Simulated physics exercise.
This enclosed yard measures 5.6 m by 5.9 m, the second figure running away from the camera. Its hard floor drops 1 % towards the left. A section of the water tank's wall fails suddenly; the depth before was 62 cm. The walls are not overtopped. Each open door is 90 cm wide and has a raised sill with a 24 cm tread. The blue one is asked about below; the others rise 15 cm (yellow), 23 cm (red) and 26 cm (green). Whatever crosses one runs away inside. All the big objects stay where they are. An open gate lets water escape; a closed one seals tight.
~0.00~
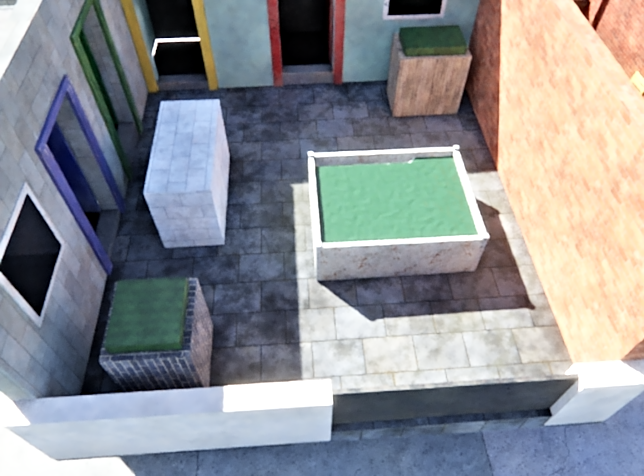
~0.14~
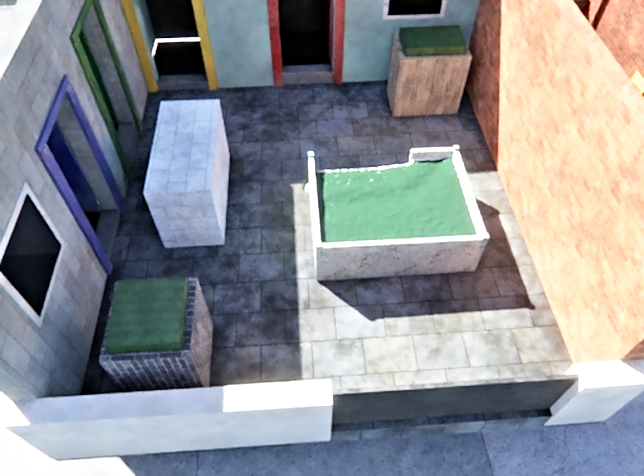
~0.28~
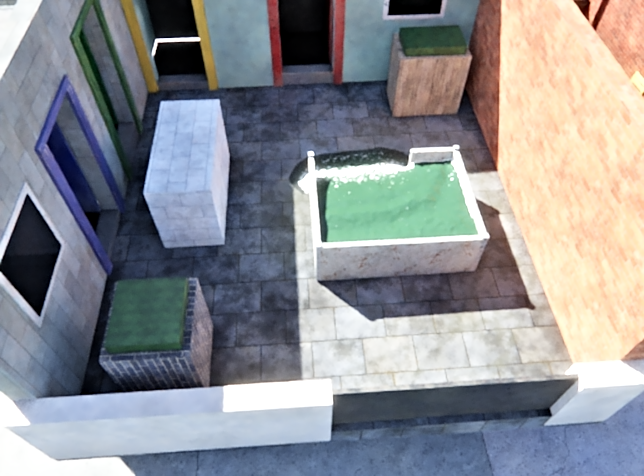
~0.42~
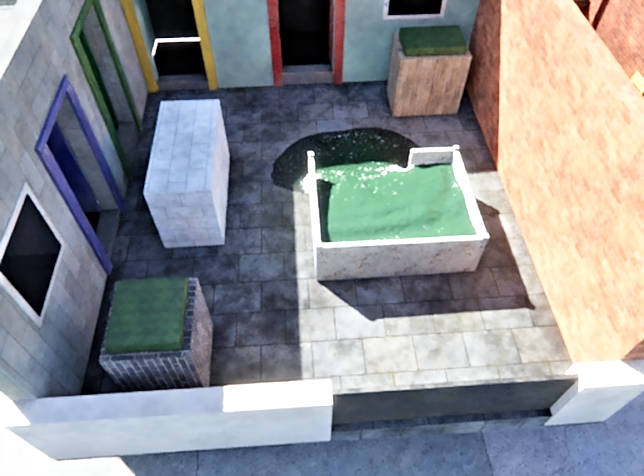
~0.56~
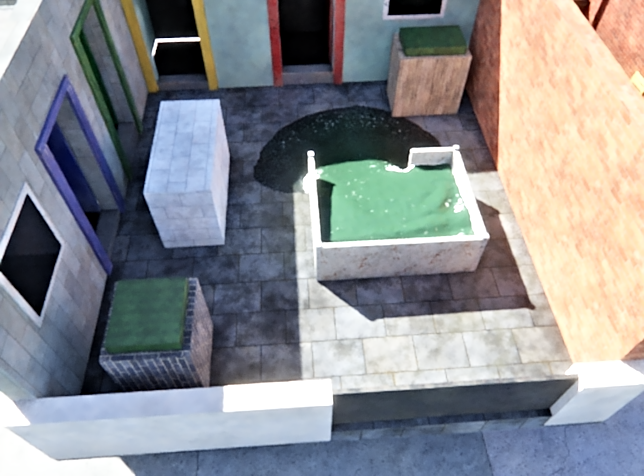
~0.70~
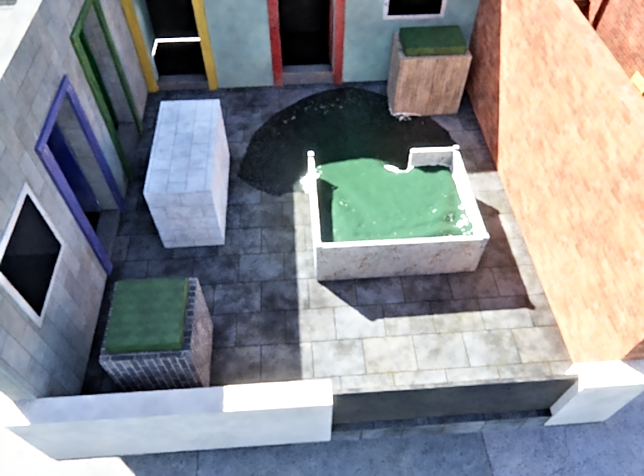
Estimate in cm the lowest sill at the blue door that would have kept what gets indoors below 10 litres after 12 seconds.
It would have to be roughly 7 cm high.
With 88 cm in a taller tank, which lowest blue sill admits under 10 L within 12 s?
Some 10.0 cm.
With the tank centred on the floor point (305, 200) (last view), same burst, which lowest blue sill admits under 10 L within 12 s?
About 6.5 cm.
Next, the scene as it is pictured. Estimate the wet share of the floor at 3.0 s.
Some 45 per cent of it.
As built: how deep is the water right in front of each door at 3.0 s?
In cm: Yellow 18, red 19, blue 0, green 11.
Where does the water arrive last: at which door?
It is the blue one.
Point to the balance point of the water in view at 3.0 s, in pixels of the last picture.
At about (325, 147).
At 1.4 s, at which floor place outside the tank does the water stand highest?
At about (342, 86).
After 1.4 s water covers 30 % of the floor, deepest (33 cm) near (342, 86); it has not reached the blue door.
After 3.0 s water covers 45 % of the floor, deepest (30 cm) near (147, 102); it has not reached the blue door.
After 12.0 s water covers 95 % of the floor, deepest (13 cm) near (74, 427); 10 cm at the blue door, 0 litres in over its 11 cm sill.
At the blue door as built, the water arrived by 3.2 s and peaked near 10 cm at 12.0 s.
Run again over the same 12 s with other heights there, 23 litres in over 5.5 cm, 5 litres over 7.5 cm. The limit of 10 litres is kept from about 7 cm up.
